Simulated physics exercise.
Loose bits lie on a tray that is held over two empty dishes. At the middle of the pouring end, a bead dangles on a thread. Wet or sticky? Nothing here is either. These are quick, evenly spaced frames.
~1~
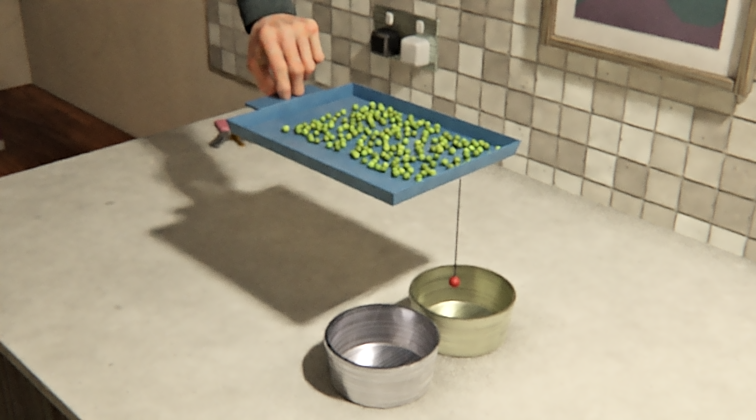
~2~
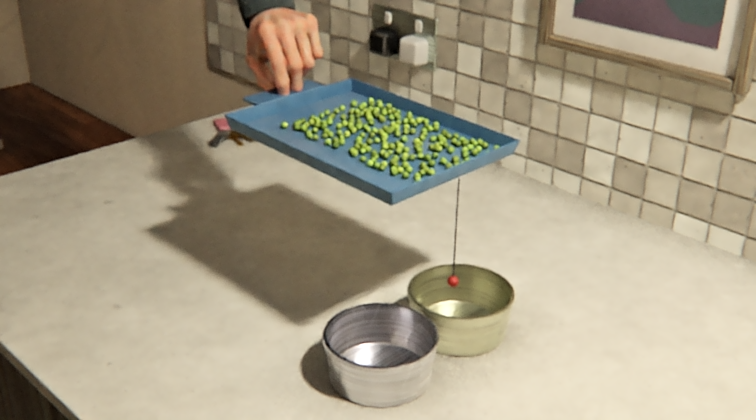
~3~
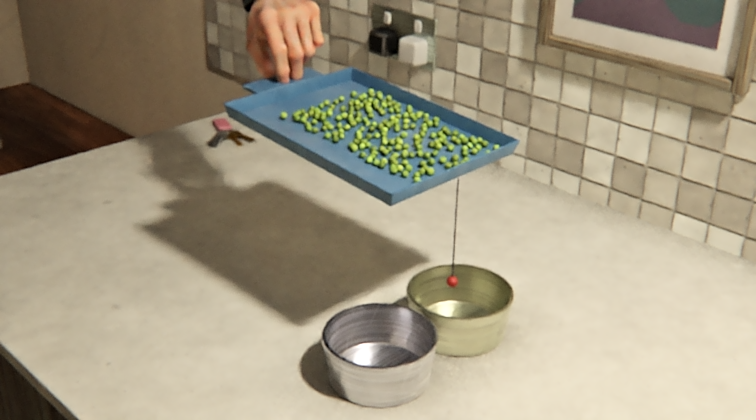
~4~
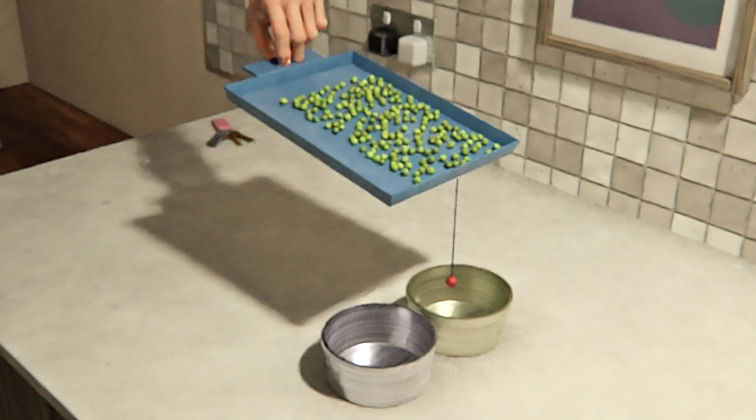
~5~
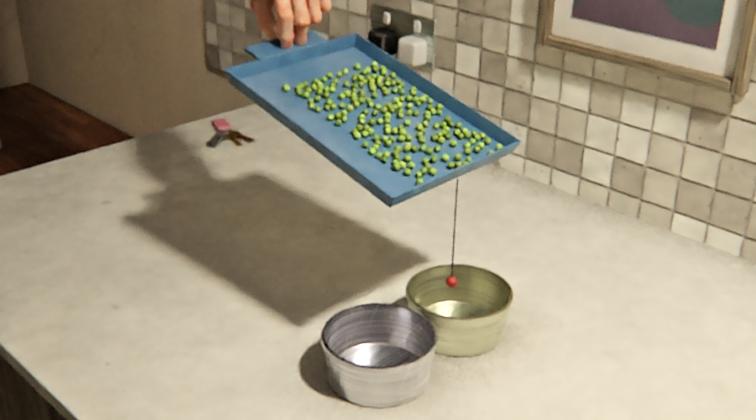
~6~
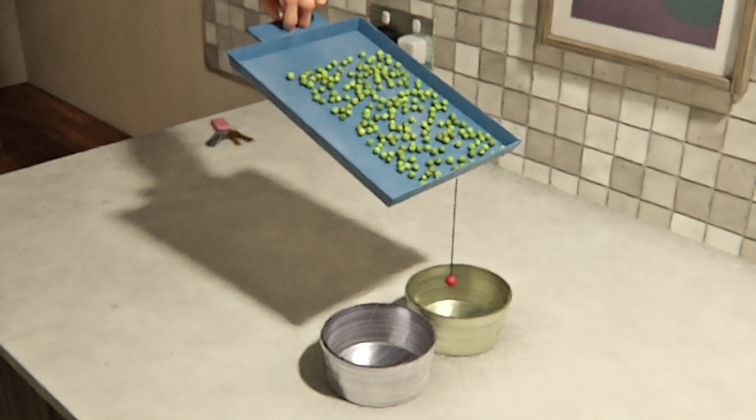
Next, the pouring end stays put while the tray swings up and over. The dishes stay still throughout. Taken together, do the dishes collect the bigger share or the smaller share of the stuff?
It looks like most goes past the dishes, when all's done.
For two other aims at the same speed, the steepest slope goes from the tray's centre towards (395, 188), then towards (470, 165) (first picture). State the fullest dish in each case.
Tilt 1: Left-side dish. Tilt 2: Right-side dish.
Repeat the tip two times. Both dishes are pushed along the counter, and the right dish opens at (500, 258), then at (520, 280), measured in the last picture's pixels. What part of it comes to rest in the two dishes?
First position: Some 10 %; second position: Some 70 %.
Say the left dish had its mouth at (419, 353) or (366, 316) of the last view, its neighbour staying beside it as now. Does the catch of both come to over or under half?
The first try: Above a half. The second: Not half.
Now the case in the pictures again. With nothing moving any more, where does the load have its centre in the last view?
I'd put the middle somewhere around (471, 361).
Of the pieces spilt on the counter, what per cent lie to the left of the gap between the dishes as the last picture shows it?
Roughly 0 in a hundred.
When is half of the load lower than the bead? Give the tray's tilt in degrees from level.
Around 105° at that moment.
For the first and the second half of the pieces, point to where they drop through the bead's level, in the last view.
At (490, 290) for the first part, then at (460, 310) for the others.
Soon after the last picture, tray tipped steeply; most on the tray; a small part in the air.
A little later, tray tipped right over; about half on the tray; a stray few in the left dish; a small part in the right dish; a small part outside both; about a third in the air.
Later still, tray tipped past a quarter turn; about a quarter in the left dish; about a quarter in the right dish; about two thirds outside both.
By the end, tray tipped past a quarter turn; about a quarter in the left dish; about a quarter in the right dish; about two thirds outside both.
